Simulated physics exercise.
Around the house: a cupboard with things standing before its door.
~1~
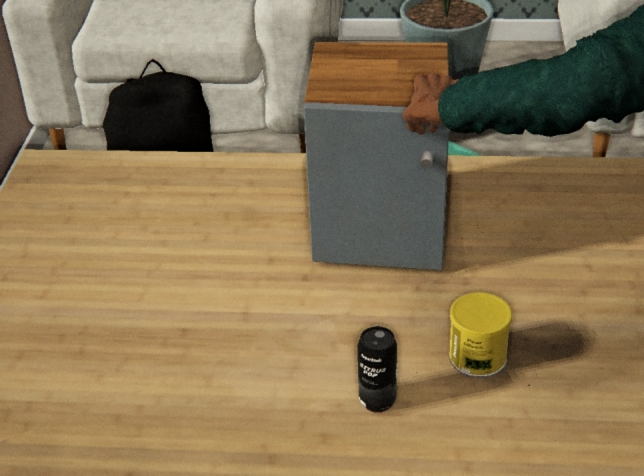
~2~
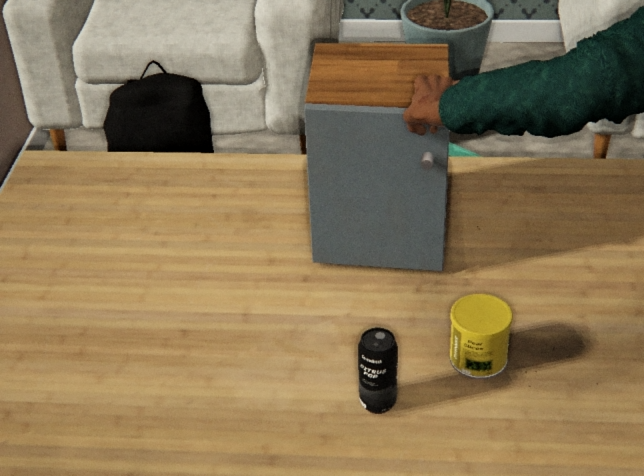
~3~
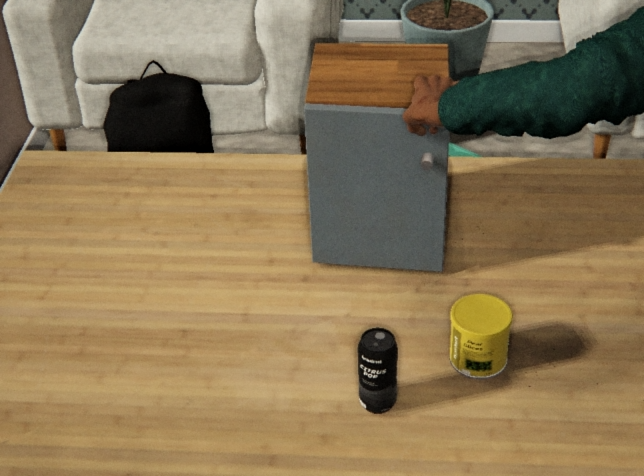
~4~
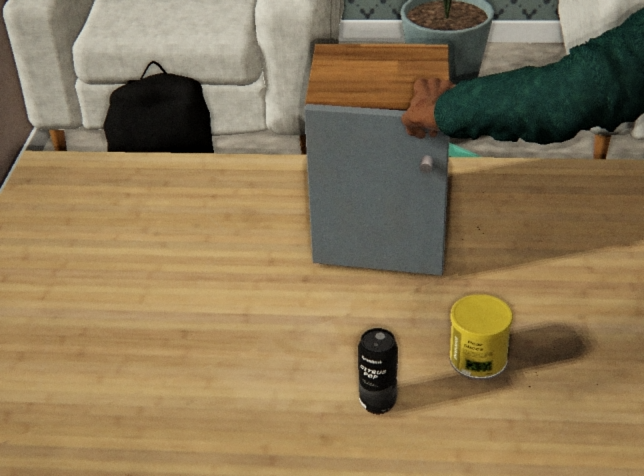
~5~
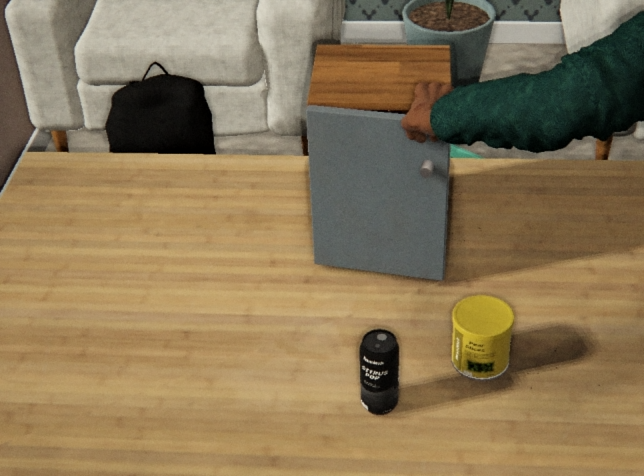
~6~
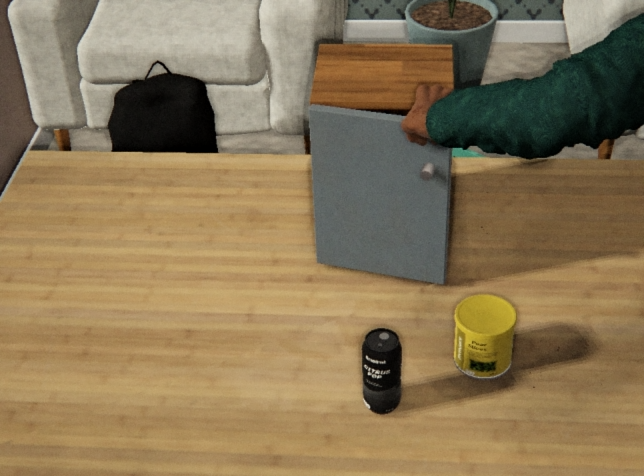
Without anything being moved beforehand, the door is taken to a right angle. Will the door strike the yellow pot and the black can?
I'd say the yellow pot is in the clear; I'd say the black can is in the clear.
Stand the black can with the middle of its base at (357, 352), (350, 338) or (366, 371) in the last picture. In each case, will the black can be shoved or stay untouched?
Taking the spots in the order given, it takes a hit; takes a hit; goes unhit.
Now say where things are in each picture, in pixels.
Door 4° open; yellow pot (479, 335); black can (377, 371); door (376, 194), in the first picture.
Door 4° open; black can (378, 372); door (377, 195), in the second picture.
Door 4° open; yellow pot (480, 337); door (376, 195), in the third picture.
Door 7° open; black can (378, 373); door (376, 197), in the fourth picture.
Door 10° open; yellow pot (481, 338); door (377, 200), in the fifth picture.
Door 13° open; yellow pot (484, 337); black can (382, 373); door (379, 201), in the sixth picture.
Then, 0.74 s after the last picture, door 42° open; yellow pot at rest near (484, 337); black can at rest near (382, 373).
Then, 1.62 s after the last picture, door 77° open; yellow pot at rest near (484, 337); black can at rest near (382, 373).
At rest, the yellow pot stays untouched, near (484, 337); the black can stays untouched, near (382, 373).
